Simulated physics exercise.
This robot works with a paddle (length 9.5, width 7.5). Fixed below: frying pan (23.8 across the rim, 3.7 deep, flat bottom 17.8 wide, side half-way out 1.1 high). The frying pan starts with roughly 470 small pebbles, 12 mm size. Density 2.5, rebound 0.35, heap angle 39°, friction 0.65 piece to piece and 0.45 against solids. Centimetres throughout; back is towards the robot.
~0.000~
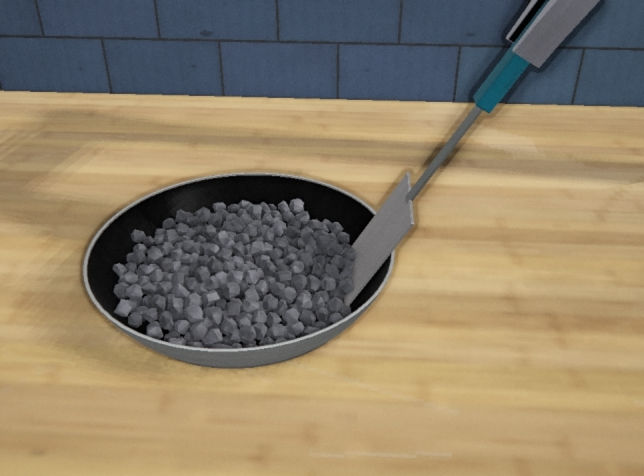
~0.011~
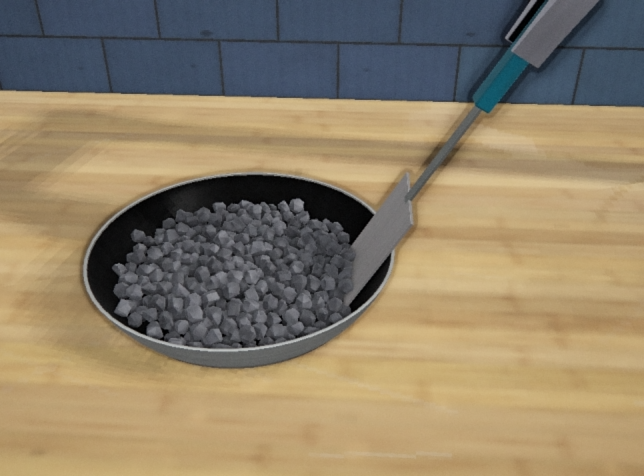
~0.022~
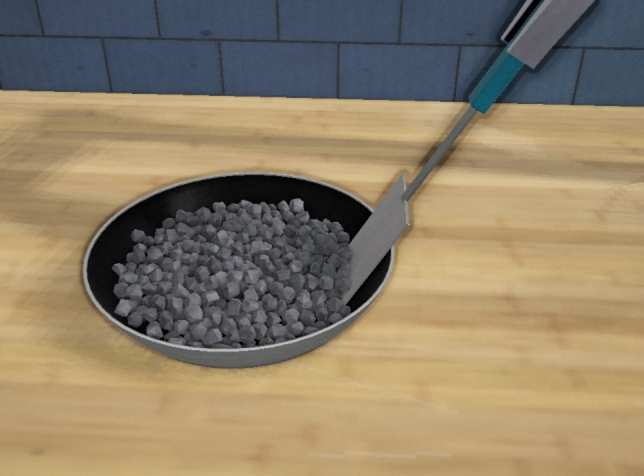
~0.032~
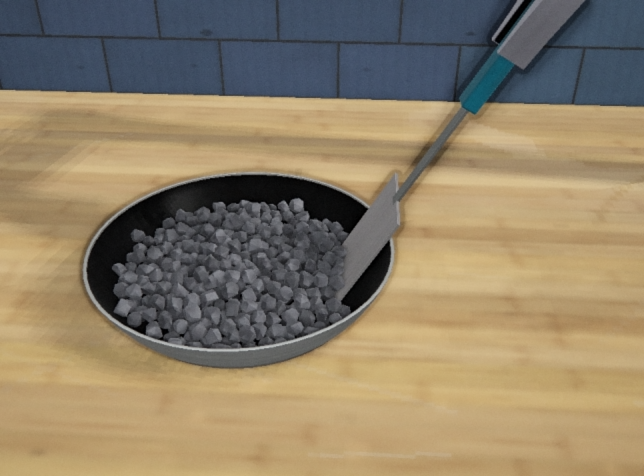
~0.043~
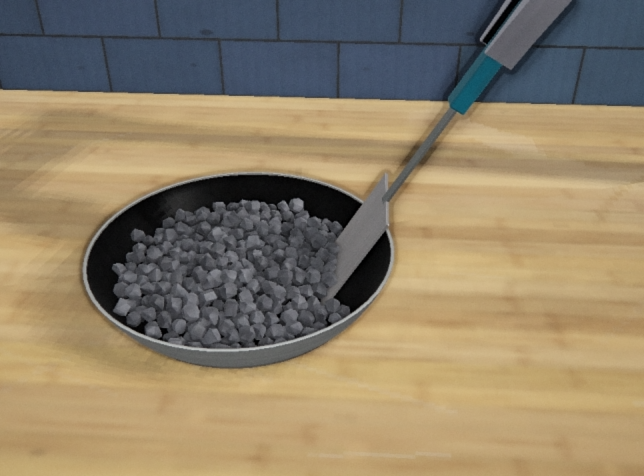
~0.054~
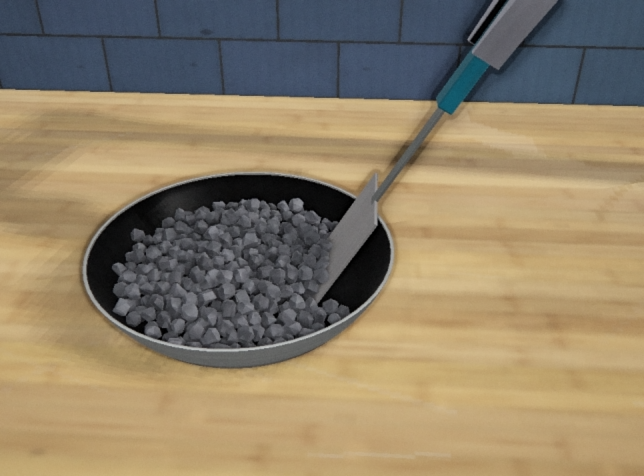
The clip opens on a frying pan of small gray pebbles on a wooden surface, with a robot's paddle slanting down inside its right rim. The paddle barely moves at first, then slides a short way left against the heap, nudging the nearest pebbles while the pan stays still.
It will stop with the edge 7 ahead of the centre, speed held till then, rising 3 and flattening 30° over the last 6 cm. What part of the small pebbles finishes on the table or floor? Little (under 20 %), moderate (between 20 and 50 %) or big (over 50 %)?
On the table or floor the share is little, under 20 %.
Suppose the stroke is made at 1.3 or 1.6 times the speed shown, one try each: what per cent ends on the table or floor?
About 25 and 30 per cent.
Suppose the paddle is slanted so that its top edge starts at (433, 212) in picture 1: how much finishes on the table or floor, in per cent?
About 10 per cent.
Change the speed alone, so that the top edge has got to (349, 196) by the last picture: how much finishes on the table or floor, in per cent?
Some 30 per cent.
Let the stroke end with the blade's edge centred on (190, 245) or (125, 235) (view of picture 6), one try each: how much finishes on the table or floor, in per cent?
About 5 and 35 per cent.
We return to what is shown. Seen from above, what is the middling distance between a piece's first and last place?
About 3 cm.
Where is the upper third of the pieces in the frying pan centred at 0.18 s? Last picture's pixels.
Near (187, 240).
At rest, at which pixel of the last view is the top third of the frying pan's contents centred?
Around (147, 244).
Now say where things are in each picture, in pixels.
In the first frame, the paddle top edge at (411, 196), sloping 60°; upper third of the load around (248, 259), from x 120 to 350, top at y 205; 467 in the frying pan.
In the second frame, the paddle top edge at (410, 197), sloping 60°; upper third of the load around (248, 259), from x 120 to 345, top at y 205.
In the third frame, the paddle top edge at (406, 197), sloping 60°; upper third of the load around (248, 259), from x 120 to 345, top at y 205.
In the fourth frame, the paddle top edge at (398, 197), sloping 60°; upper third of the load around (248, 257), from x 120 to 345, top at y 205.
In the fifth frame, the paddle top edge at (387, 197), sloping 60°; upper third of the load around (245, 255), from x 120 to 345, top at y 205.
In the sixth frame, the paddle top edge at (376, 197), sloping 60°; upper third of the load around (246, 254), from x 120 to 345, top at y 205; 467 in the frying pan.
After 0.12 s, sloping 60°, highest piece 6 above the table; 467 in the frying pan.
After 0.18 s, sloping 49°, highest piece 7 above the table; 467 in the frying pan.
After 0.41 s, sloping 30°, highest piece 6 above the table; 407 in the frying pan, 55 on the table or floor, 5 on the blade or in flight.
After 1.46 s, sloping 30°, highest piece 6 above the table; 406 in the frying pan, 61 on the table or floor.
In the end, 406 in the frying pan, 61 on the table or floor. That is 13 % on the table or floor.
